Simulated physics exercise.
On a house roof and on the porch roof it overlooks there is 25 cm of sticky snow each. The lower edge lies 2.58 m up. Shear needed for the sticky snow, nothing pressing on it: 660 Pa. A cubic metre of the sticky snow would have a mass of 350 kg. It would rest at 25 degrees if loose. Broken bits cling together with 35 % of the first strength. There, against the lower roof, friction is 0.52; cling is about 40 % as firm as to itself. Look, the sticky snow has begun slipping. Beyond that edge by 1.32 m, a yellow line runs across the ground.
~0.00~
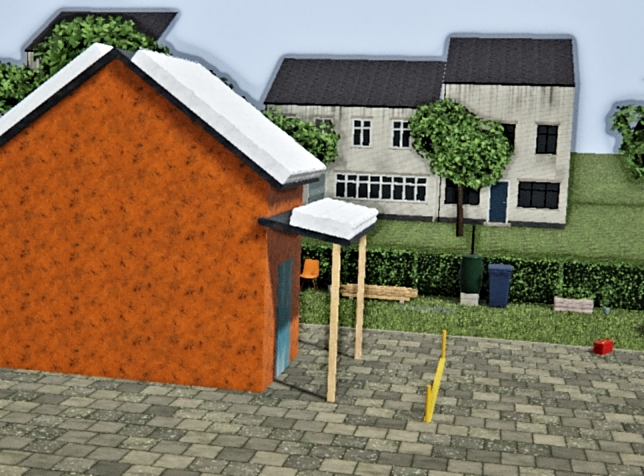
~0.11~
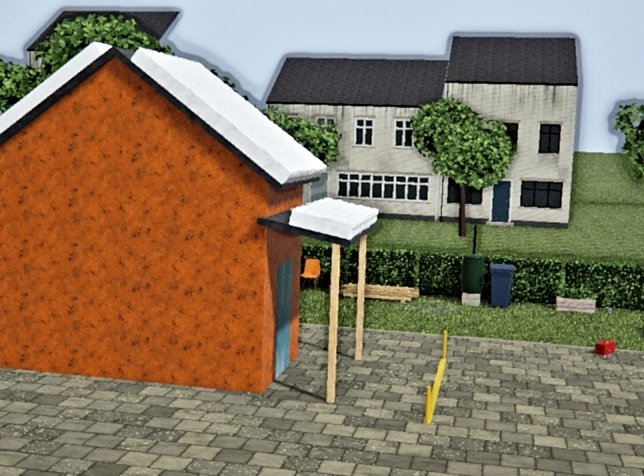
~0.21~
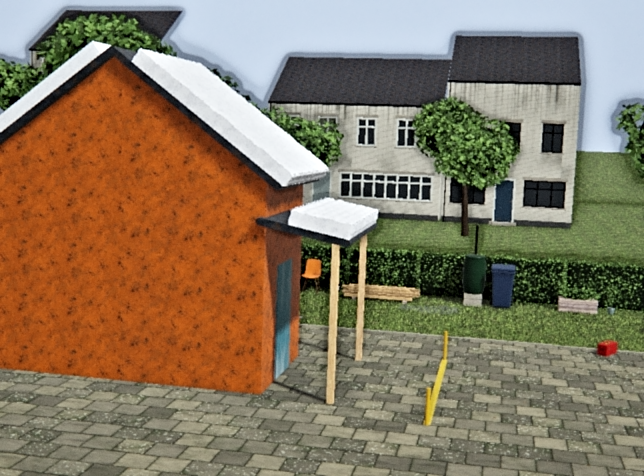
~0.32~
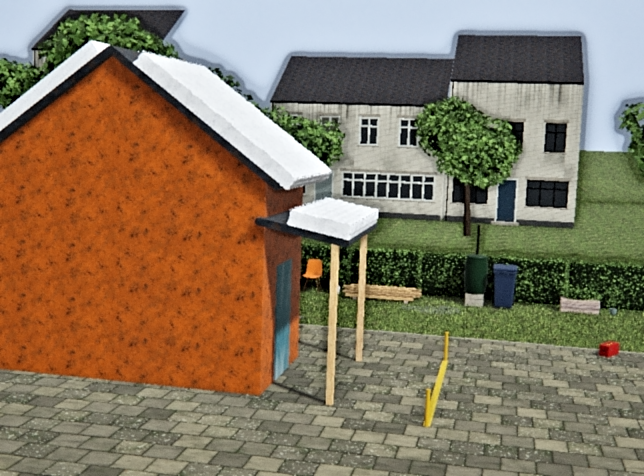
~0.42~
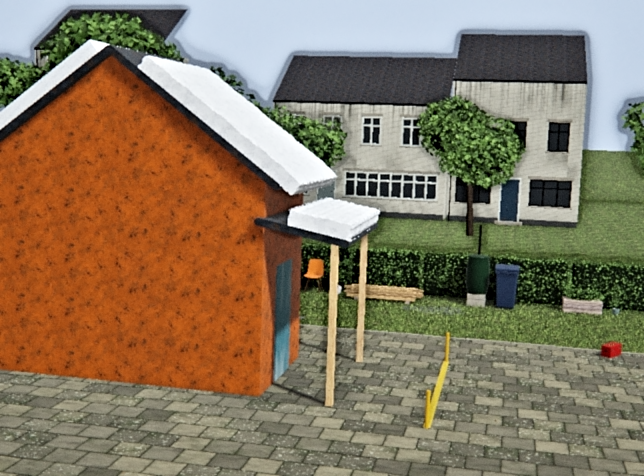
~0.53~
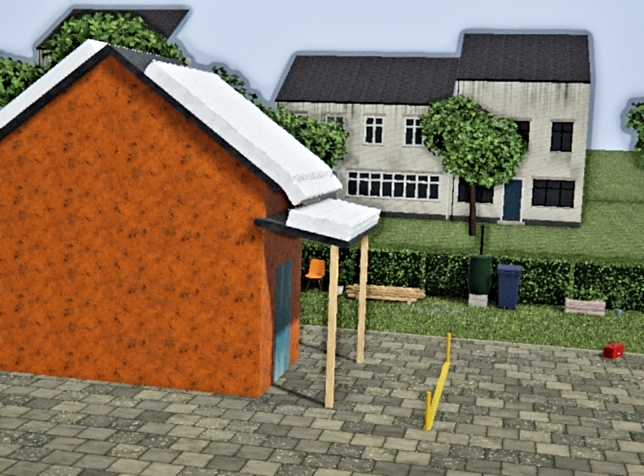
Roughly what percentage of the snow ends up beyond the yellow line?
Around 33 %.
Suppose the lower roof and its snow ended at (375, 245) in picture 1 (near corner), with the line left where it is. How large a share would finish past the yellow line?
That would be roughly 20 percent.
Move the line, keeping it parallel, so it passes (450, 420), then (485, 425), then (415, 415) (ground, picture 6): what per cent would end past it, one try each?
First try 25 per cent, second 10 per cent, third 40 per cent.
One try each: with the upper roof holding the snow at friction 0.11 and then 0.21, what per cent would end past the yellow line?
Try 1: 50 %; try 2: 45 %.
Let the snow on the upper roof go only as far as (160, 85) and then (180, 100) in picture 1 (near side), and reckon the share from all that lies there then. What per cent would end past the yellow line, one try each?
Respectively 20 % and 16 %.
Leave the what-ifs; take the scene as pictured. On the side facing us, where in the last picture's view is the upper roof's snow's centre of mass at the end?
Approximately at pixel (416, 371).
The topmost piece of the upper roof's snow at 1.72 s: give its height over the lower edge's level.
About 1.0 m.
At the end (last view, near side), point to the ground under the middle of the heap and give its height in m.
Middle around (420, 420); height roughly 0.4 m.
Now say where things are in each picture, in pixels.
Foremost bit of the sticky snow at (285, 169), in the first picture.
Foremost bit of the sticky snow at (285, 169), its middle shifted 1.5 cm, in the second picture.
Foremost bit of the sticky snow at (286, 171), its middle shifted 6.0 cm, 2 % of it past the upper edge, in one piece, in the third picture.
Foremost bit of the sticky snow at (289, 181), its middle shifted 14 cm, 4 % of it past the upper edge, in one piece, in the fourth picture.
Foremost bit of the sticky snow at (294, 188), its middle shifted 25 cm, 8 % of it past the upper edge, in one piece, in the fifth picture.
Foremost bit of the sticky snow at (301, 189), its middle shifted 40 cm, 13 % of it past the upper edge, cracking, in the sixth picture.
After 1.07 s, none is below the lower edge and 0 % is past the line.
After 1.72 s, 29 % is below the lower edge and 0 % is past the line.
After 2.36 s, 64 % is below the lower edge and 26 % is past the line.
After 3.00 s, 72 % is below the lower edge and 33 % is past the line.
After 3.70 s, 72 % is below the lower edge and 33 % is past the line.
